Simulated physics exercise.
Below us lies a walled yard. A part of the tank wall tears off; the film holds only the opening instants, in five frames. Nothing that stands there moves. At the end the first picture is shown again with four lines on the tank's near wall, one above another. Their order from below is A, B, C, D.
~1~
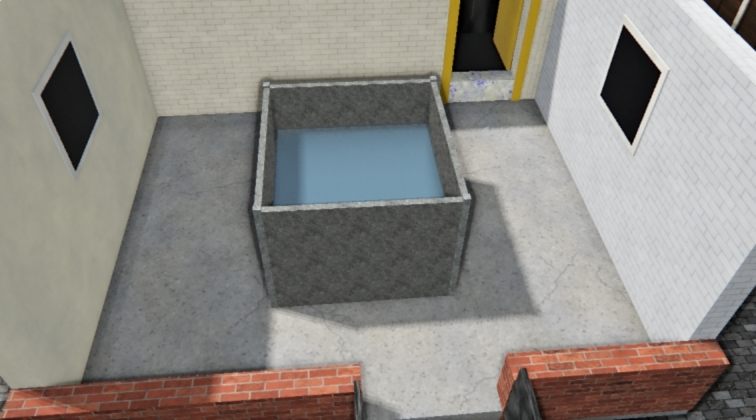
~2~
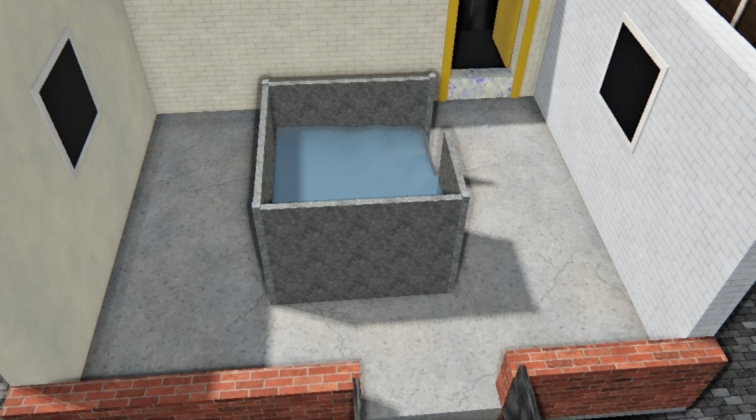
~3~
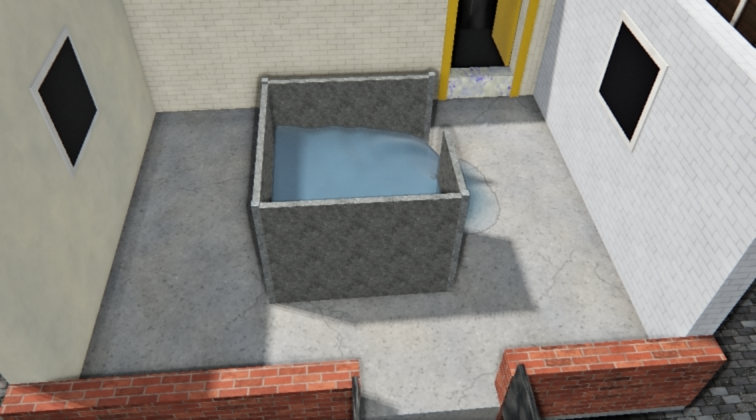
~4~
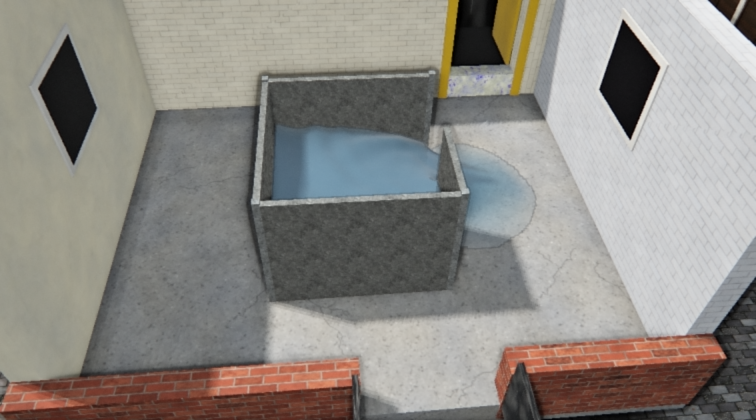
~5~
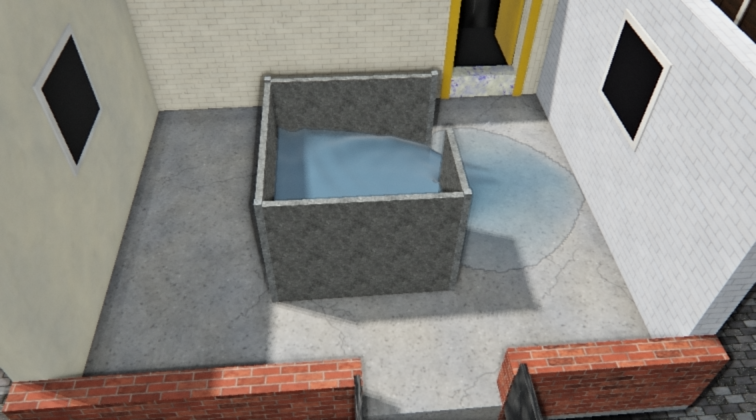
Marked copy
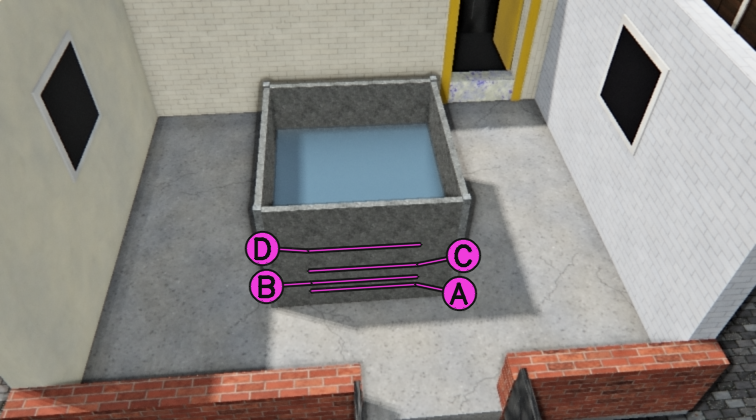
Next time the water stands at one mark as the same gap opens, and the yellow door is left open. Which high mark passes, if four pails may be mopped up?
Go for D.
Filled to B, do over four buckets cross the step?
No.
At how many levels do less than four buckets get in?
All of the four.
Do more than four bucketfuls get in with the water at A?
No, not at all.
On the marked copy, A at (364, 287); B at (364, 279); C at (364, 267); D at (364, 247); from the bottom up A, B, C, D.
With A, nothing gets over.
With B, nothing gets over.
With C, nothing gets over.
With D, a bucket or two gets in.
